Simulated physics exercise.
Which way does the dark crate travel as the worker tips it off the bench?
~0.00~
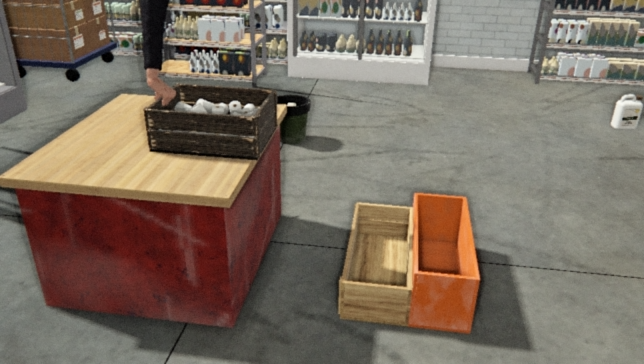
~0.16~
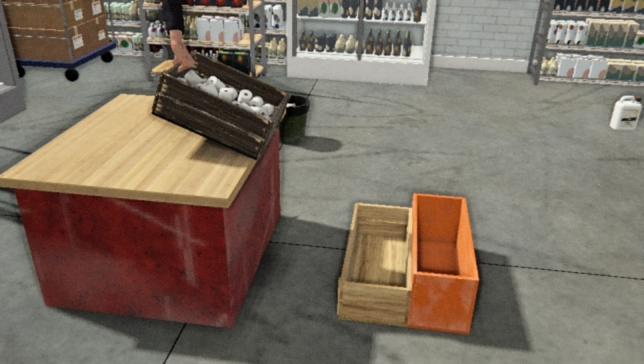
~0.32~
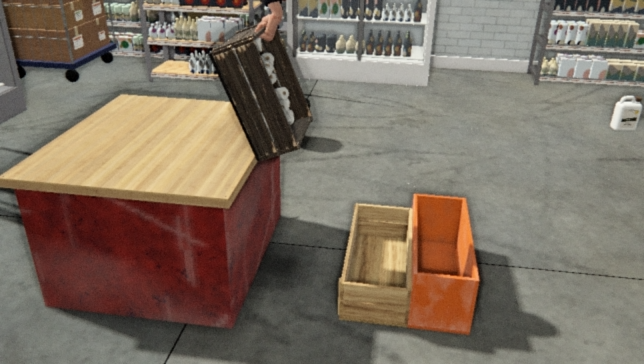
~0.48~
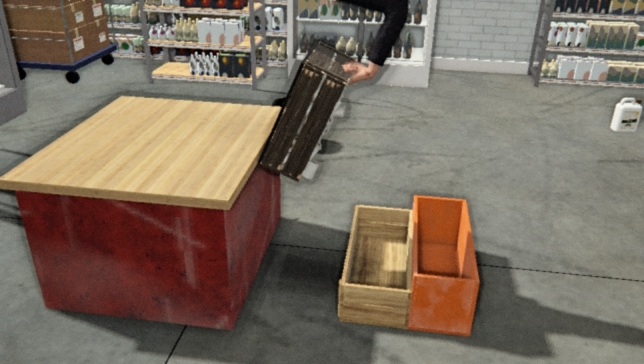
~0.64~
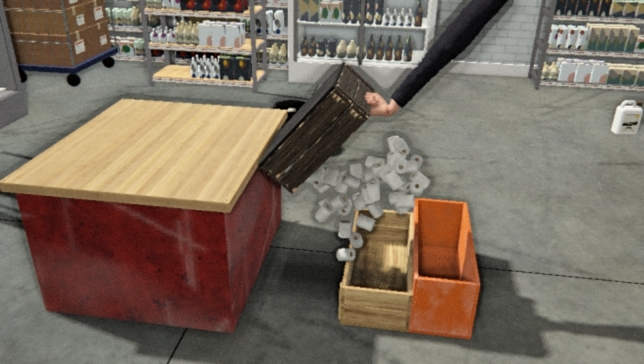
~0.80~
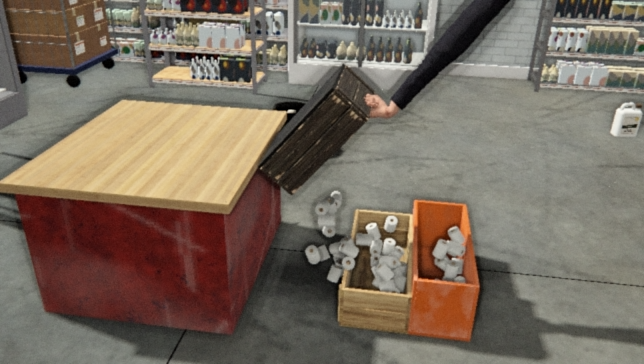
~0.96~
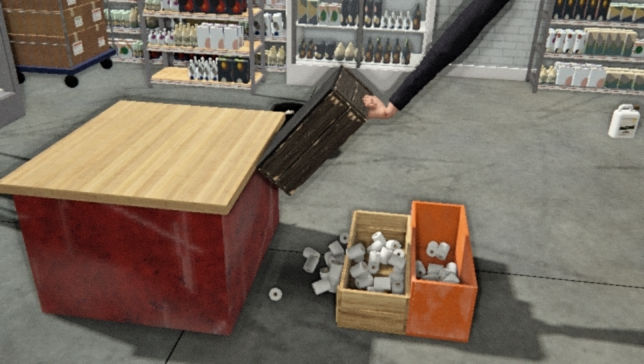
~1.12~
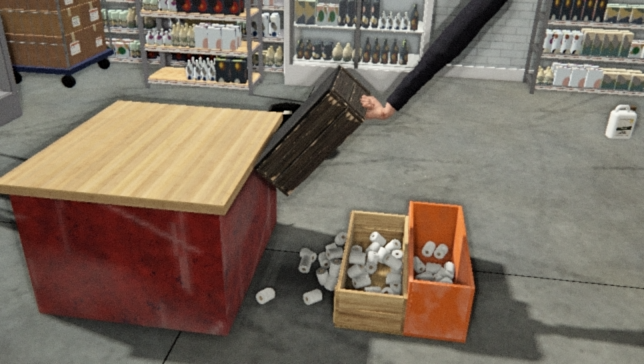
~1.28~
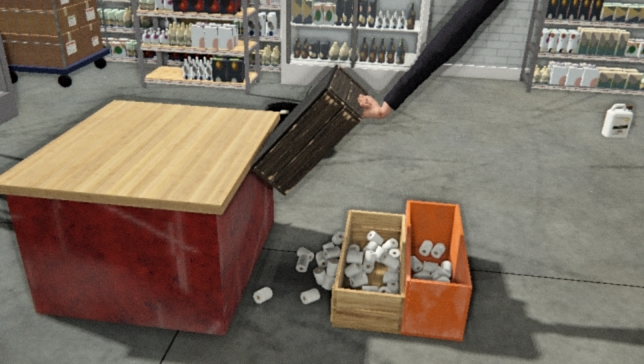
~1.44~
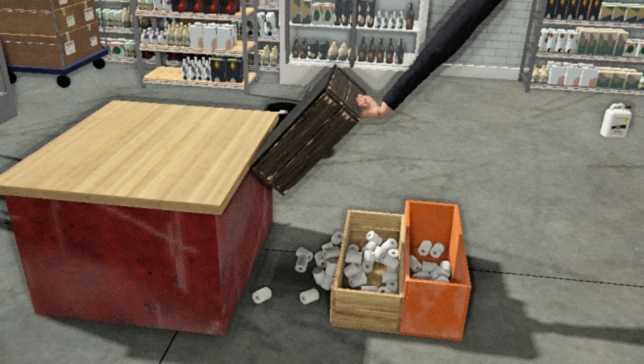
It moves to the right, going over the bench's right edge as it tips.
